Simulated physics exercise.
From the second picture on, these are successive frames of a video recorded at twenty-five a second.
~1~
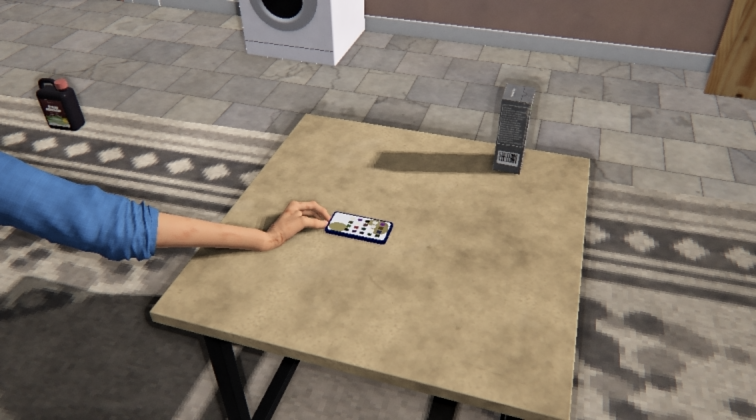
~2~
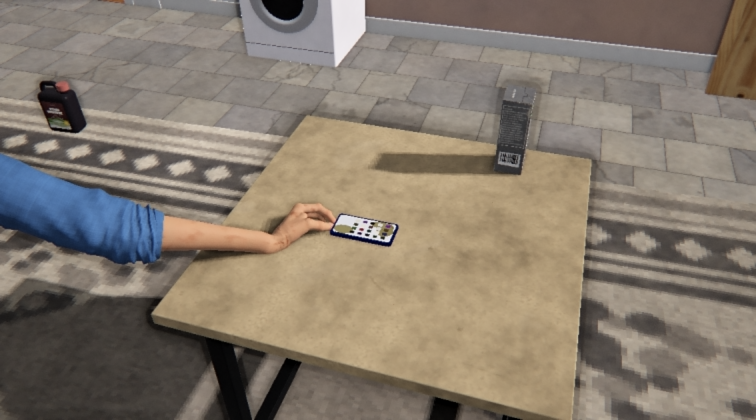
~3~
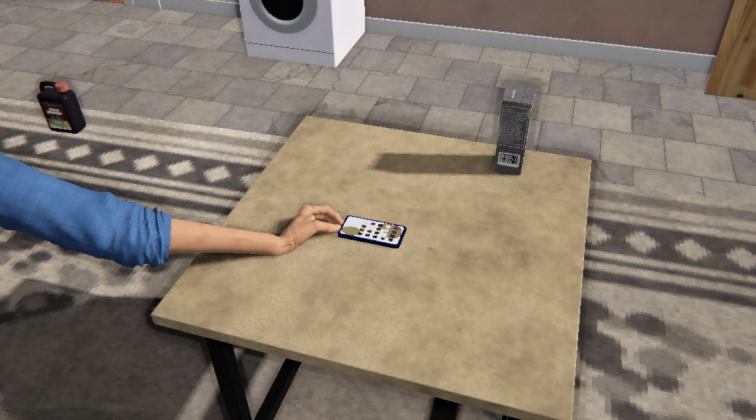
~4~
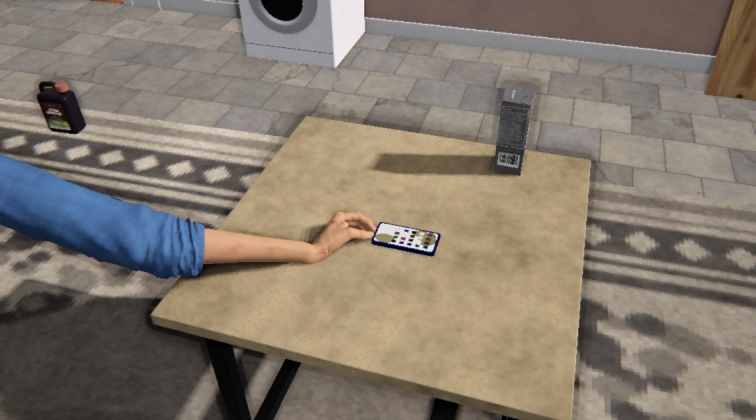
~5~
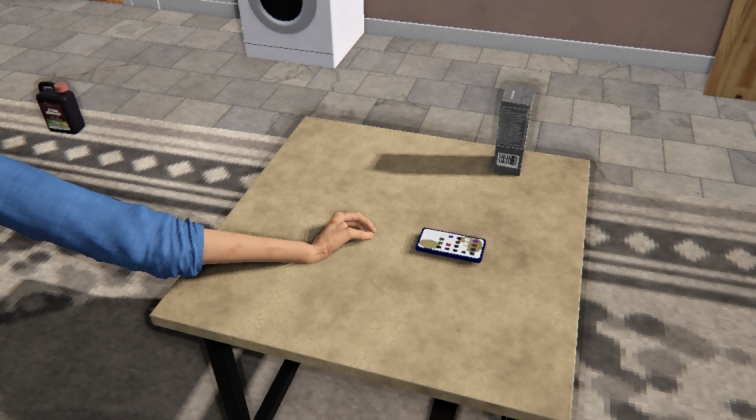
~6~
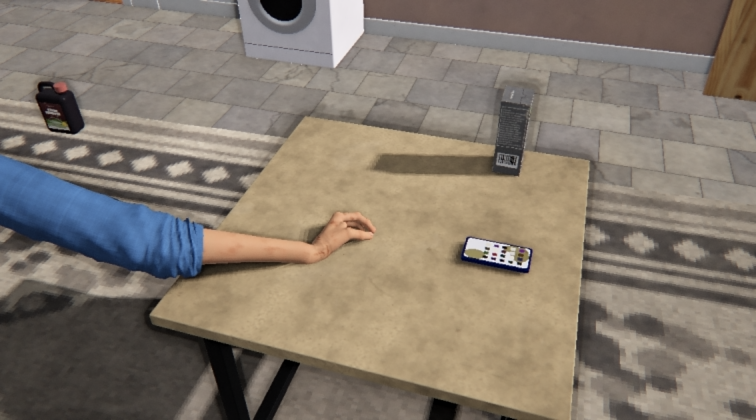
A hand pushes a blue phone rightward across a table, and it slides beyond the fingers.
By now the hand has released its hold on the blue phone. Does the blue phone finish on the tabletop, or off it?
The blue phone finishes off the table.
Then, 0.20 s after the last picture, blue phone now off the table.
Then, 0.30 s after the last picture, things are still on the move.
Then, 0.50 s after the last picture, as before.
By the end, off the table, blue phone.
